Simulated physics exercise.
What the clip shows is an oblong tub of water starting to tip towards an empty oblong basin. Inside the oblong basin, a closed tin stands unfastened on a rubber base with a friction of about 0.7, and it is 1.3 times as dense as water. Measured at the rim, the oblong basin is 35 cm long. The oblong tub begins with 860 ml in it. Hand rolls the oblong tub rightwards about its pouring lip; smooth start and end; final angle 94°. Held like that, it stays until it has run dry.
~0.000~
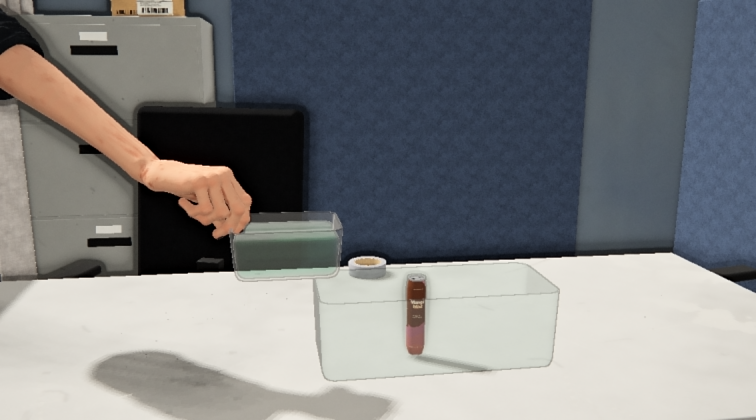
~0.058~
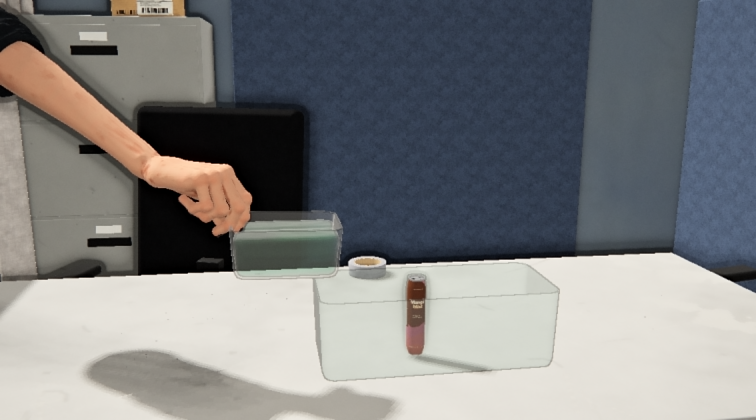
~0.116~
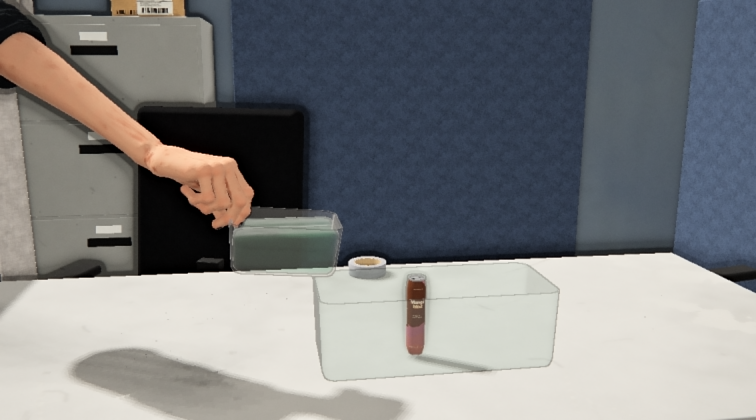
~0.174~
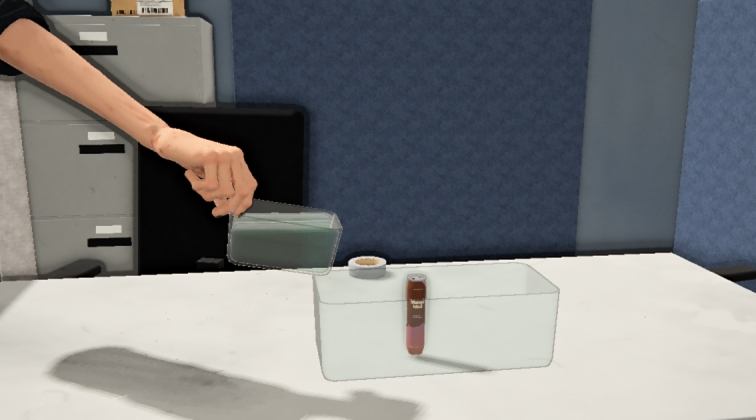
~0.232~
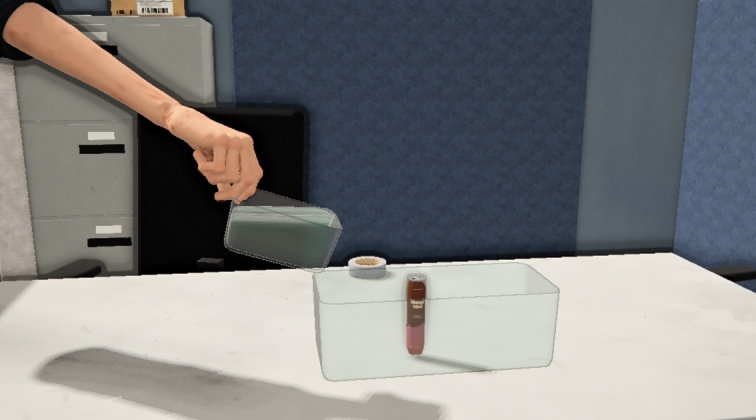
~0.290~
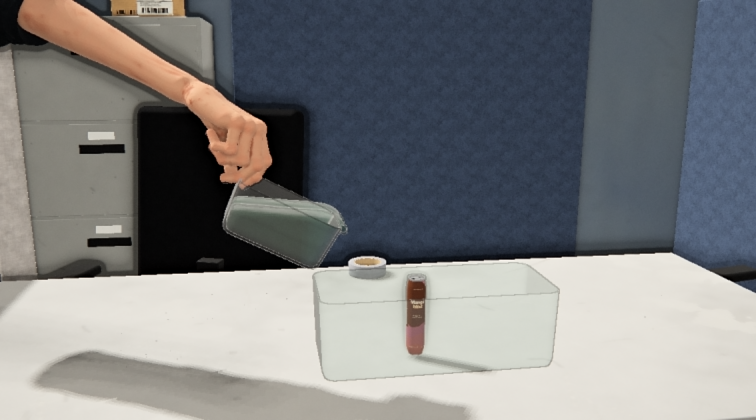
At first, a hand holds a clear oblong tub of greenish water level above the left end of a larger clear basin, where a dark red tube-shaped object stands upright. Then the hand rises and moves slightly right, tilting the tub rightwards, gently and then more steeply, while the basin stays still.
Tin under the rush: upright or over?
I reckon it can't hold on.
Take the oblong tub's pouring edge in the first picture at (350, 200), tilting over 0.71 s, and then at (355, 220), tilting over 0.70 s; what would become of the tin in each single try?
In the first try it remains standing; in the second it remains standing.
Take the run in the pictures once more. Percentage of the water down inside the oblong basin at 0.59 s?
Around 18%.
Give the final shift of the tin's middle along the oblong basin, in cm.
In the end the tin's centre has shifted about 7.5 centimetres.
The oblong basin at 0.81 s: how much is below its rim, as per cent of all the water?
82 %, more or less.
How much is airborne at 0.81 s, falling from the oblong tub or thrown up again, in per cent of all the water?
Roughly 7 %.
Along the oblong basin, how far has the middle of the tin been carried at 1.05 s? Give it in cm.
Close to 8 cm.
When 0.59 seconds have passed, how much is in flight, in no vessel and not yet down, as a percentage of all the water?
Around 48 in a hundred.
Then, 0.59 s in, the tilt is 79° and 33 per cent is still to pour; the tin stands where it began.
Then, 0.81 s in, the tilt is 94° and 6 per cent is still to pour; the tin leans 25°.
Then, 1.05 s in, the tilt is 94° and 1 per cent is still to pour; the tin lies on its side.
Then, 1.30 s in, the tilt is 94° and 0 per cent is still to pour; the tin lies on its side.
Finally, the tin lies on its side.
